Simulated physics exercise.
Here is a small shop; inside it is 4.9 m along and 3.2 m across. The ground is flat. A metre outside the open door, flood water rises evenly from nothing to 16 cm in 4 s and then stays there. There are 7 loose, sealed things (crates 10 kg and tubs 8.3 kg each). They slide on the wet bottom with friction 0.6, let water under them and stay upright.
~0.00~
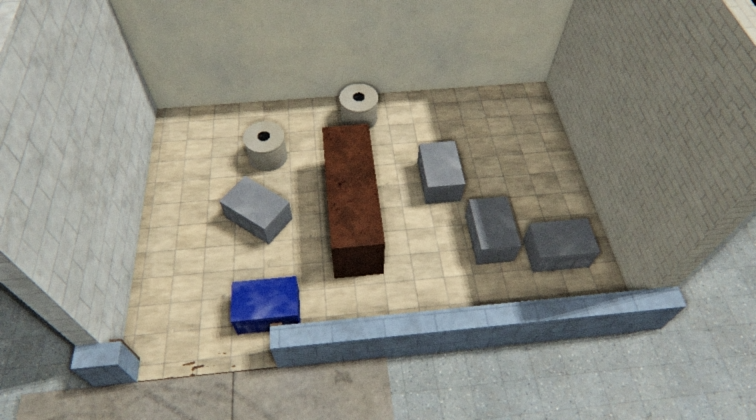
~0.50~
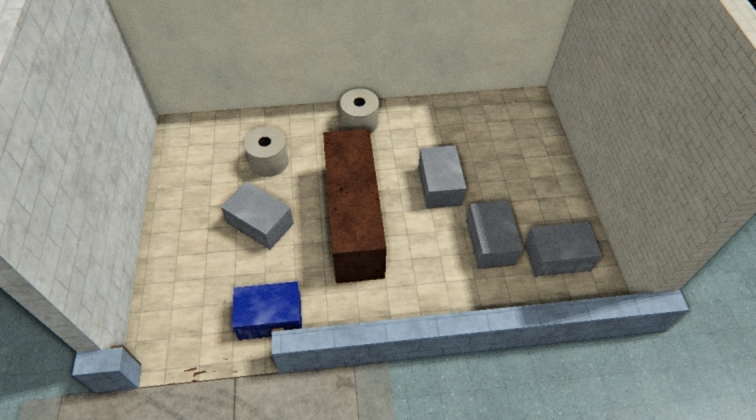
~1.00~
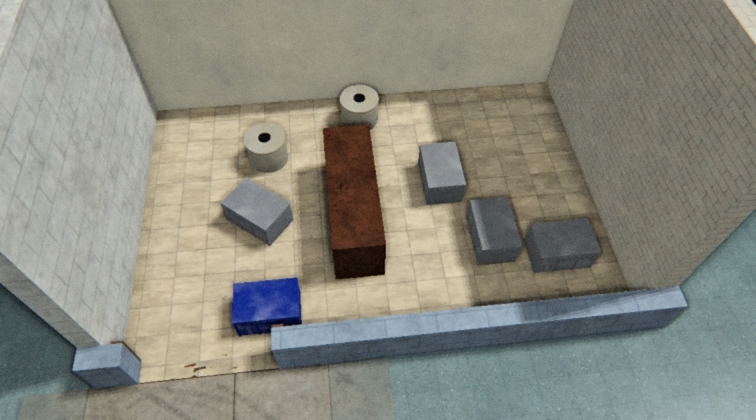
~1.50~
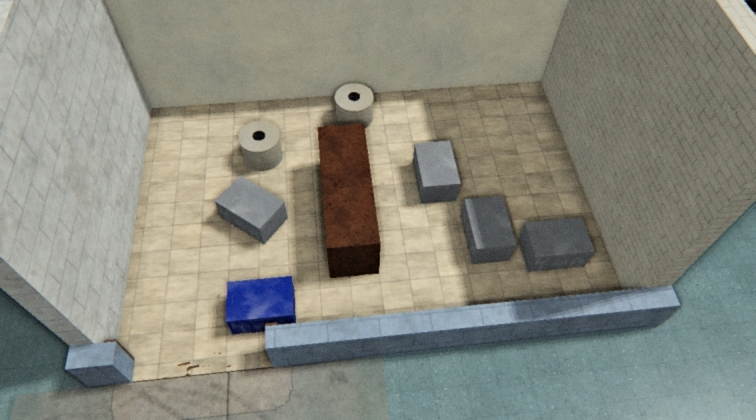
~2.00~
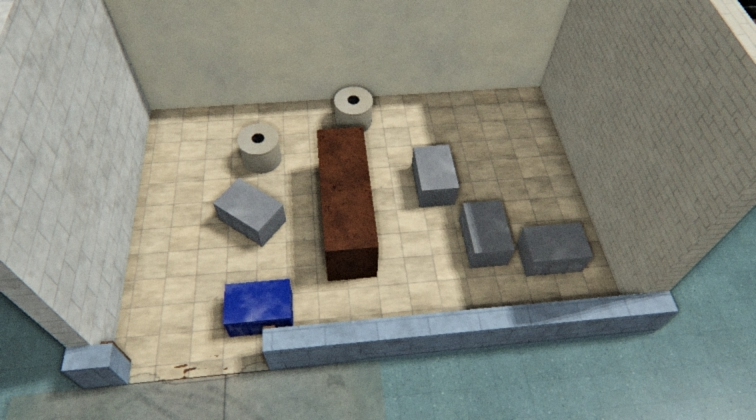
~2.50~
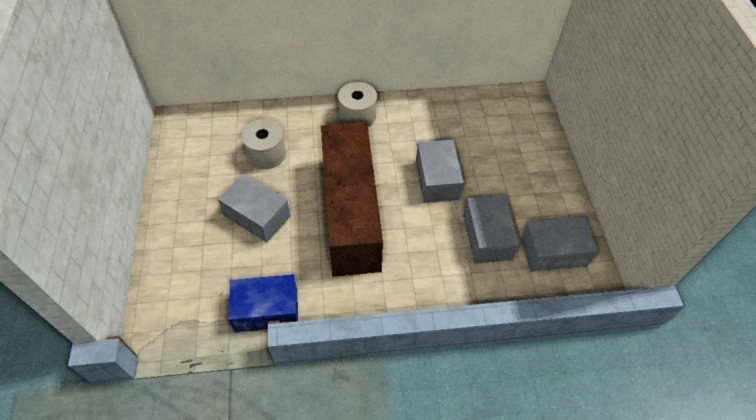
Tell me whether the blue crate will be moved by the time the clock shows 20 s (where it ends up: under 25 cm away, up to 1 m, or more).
Blue crate ends far away.
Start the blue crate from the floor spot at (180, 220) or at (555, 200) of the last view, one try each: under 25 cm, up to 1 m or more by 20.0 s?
In that order: It gets carried off; it travels far.
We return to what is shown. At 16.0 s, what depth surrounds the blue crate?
Roughly 9 cm.
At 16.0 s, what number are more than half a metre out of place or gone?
6 of them.
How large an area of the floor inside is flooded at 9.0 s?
About 12.0 m2.
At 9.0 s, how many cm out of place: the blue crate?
About 120 cm.
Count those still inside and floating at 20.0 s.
I count 7.
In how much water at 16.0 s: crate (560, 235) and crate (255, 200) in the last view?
About 9 and 7 cm.
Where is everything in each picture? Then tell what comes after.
In the first frame, the blue crate at (264, 298), on the bottom; 0.0 m2 under water; 0 of 7 have shifted.
In the second frame, the blue crate at (266, 304), on the bottom; 0.0 m2 under water; 0 of 7 have shifted.
In the third frame, the blue crate at (265, 300), on the bottom; 0.0 m2 under water; 0 of 7 have shifted.
In the fourth frame, the blue crate at (259, 298), on the bottom; water covers 0.0 m2; 0 of 7 have shifted.
In the fifth frame, the blue crate at (257, 301), on the bottom; water covers 0.0 m2; 0 of 7 have shifted.
In the sixth frame, the blue crate at (262, 296), on the bottom; 0.2 m2 under water; 0 of 7 have shifted.
After 4.0 s the blue crate is near (270, 279), 0.2 m from its start, aground; 0 afloat.
After 9.0 s the blue crate is near (275, 186), 1.2 m from its start, afloat; 3 afloat.
After 16.0 s the blue crate is near (526, 109), 3.6 m from its start, afloat; 7 afloat.
After 20.0 s the blue crate is near (567, 265), 2.9 m from its start, afloat; 7 afloat.
